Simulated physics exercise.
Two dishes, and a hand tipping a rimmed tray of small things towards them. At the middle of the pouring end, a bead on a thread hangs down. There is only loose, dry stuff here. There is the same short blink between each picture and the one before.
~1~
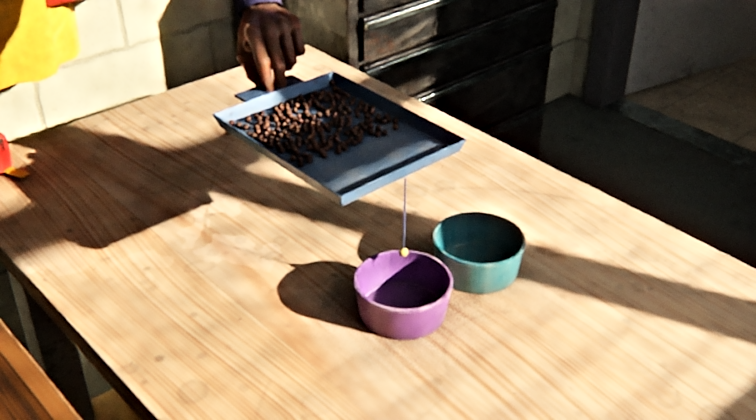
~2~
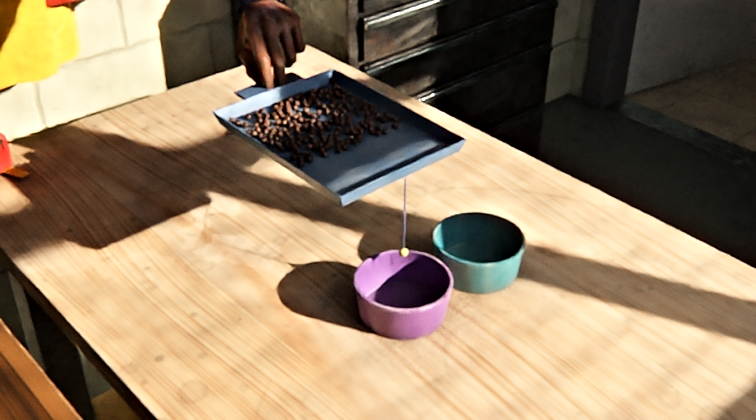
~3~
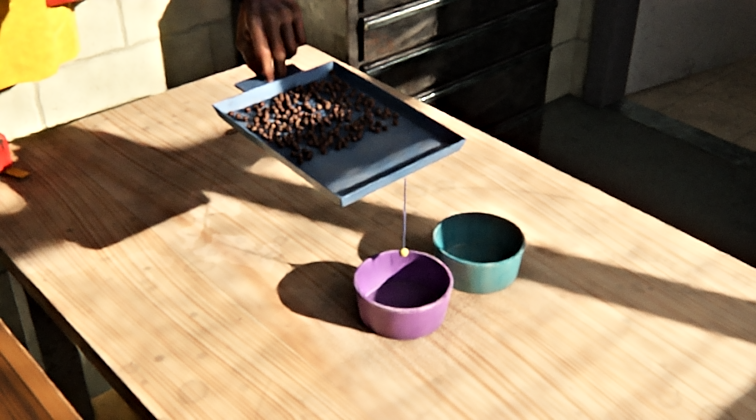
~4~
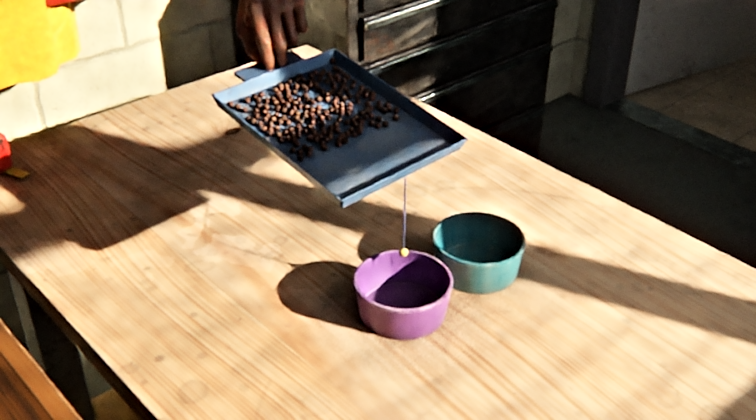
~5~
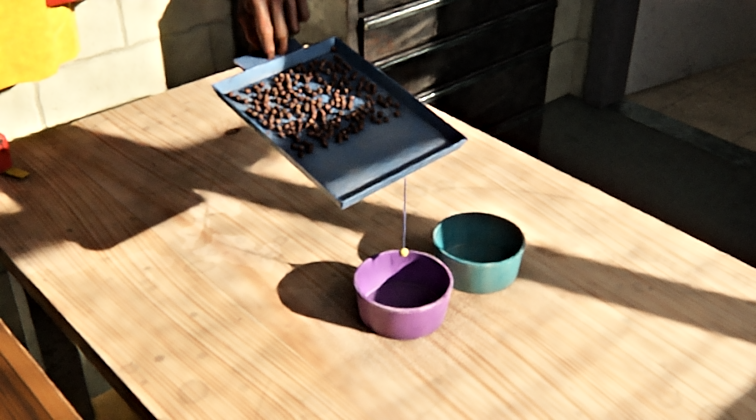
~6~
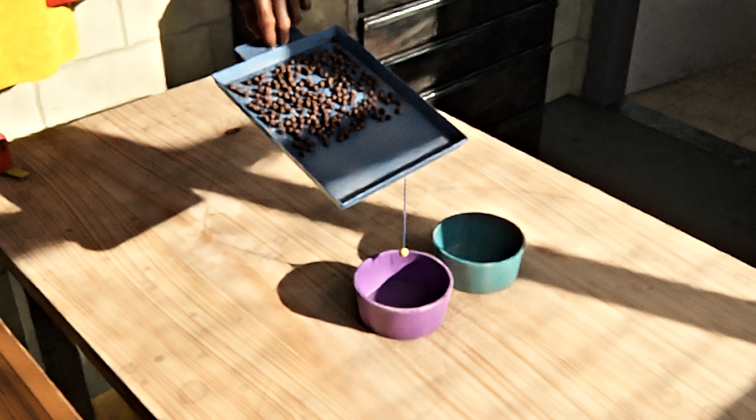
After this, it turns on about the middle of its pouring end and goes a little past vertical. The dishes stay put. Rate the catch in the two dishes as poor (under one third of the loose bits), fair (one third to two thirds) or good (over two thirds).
Fair.
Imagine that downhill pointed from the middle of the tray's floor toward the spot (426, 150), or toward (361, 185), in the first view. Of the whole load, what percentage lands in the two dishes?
You'd see roughly 100 per cent the first time and 20 per cent the second.
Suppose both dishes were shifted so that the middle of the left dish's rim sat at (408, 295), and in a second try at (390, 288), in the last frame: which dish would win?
On the first try it would be the one on the left, and on the second the one on the left.
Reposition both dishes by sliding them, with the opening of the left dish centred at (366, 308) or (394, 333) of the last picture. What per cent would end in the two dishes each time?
First position: Some 90 %; second position: Some 30 %.
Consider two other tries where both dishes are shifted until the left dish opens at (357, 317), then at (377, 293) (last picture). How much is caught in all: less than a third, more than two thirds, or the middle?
Over two thirds; over two thirds.
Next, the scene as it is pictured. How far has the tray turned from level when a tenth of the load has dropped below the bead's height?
55°, roughly.
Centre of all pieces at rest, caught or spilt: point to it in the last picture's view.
About pixel (391, 326).
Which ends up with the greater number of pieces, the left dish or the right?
Fuller at the end: The leftward dish.
Just after the last frame, tray tipped steeply; roughly two thirds on the tray; about a tenth in the left dish; about a tenth outside both; about a tenth in the air.
A moment on, tray tipped past a quarter turn; just a few on the tray; roughly half in the left dish; roughly a third outside both; about a tenth in the air.
Further on, tray tipped past a quarter turn; roughly half in the left dish; roughly half outside both.
When it is over, tray tipped past a quarter turn; roughly half in the left dish; not one in the right dish; roughly half outside both.
